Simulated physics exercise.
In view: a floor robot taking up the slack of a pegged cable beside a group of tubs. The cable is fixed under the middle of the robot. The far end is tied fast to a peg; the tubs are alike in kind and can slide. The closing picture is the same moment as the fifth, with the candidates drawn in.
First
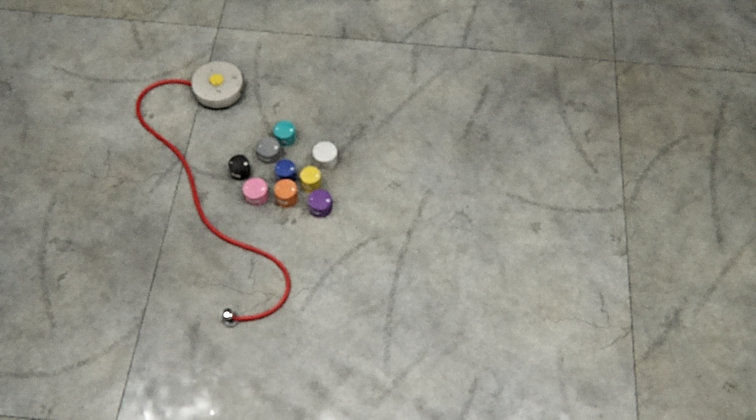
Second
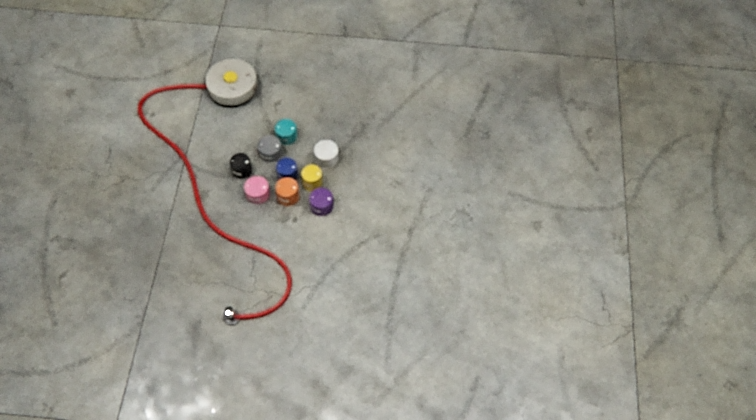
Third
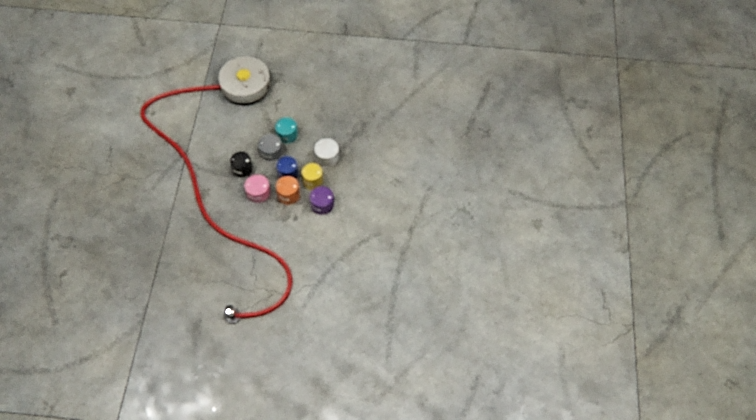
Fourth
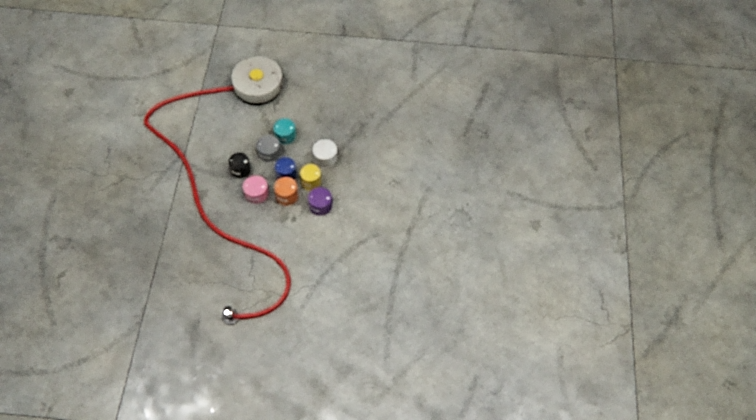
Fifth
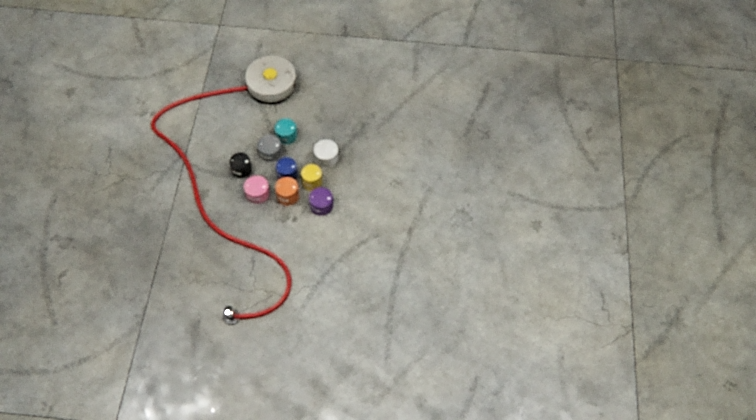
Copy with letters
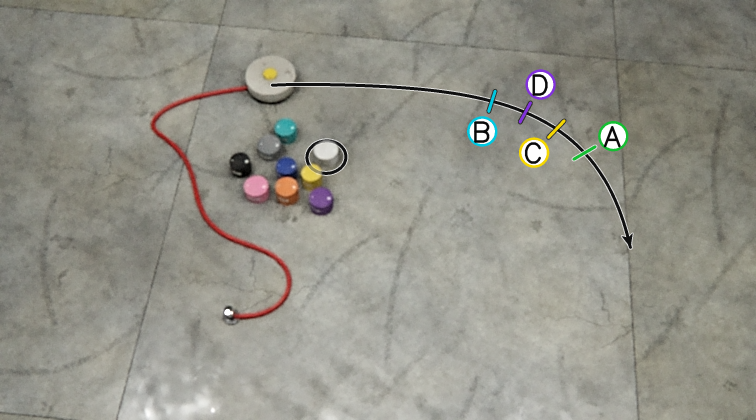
A round, pale robot with a yellow button slid slowly to the right across the gray floor, drawing the top of its red cable along, while the small colorful tubs below it stayed put.
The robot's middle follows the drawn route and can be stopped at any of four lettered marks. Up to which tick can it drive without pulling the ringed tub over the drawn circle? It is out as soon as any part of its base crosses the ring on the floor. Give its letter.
It can go as far as D.
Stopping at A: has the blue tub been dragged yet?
Yes.
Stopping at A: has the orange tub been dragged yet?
By then, yes.
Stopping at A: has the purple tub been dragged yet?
Yes.
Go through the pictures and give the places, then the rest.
Peg (229, 316); blue tub (286, 172); yellow tub (311, 180), in the first frame.
Robot (232, 83); orange tub (288, 192), in the second frame.
Robot (245, 81); pink tub (258, 189), in the third frame.
Robot (257, 81); turquoise tub (285, 131), in the fourth frame.
Robot (271, 80); black tub (241, 165); peg (230, 313); blue tub (287, 170), in the fifth frame.
On the marked copy, A at (585, 153); B at (492, 101); C at (556, 129); D at (525, 112); the ring at (326, 157); the route from (272, 85) via (492, 101) to (630, 247).
Following D. Soon after the start, robot (362, 80); white tub (326, 154).
Later, robot (452, 88); white tub (326, 154).
In the end, robot (527, 107); blue tub (291, 175); grey tub (282, 158); turquoise tub (304, 151); white tub (326, 154); black tub (267, 172); the white tub is still in its ring.
As for the rest, A drags the ringed tub to (359, 171); B is safe but short; C drags the ringed tub to (343, 158).
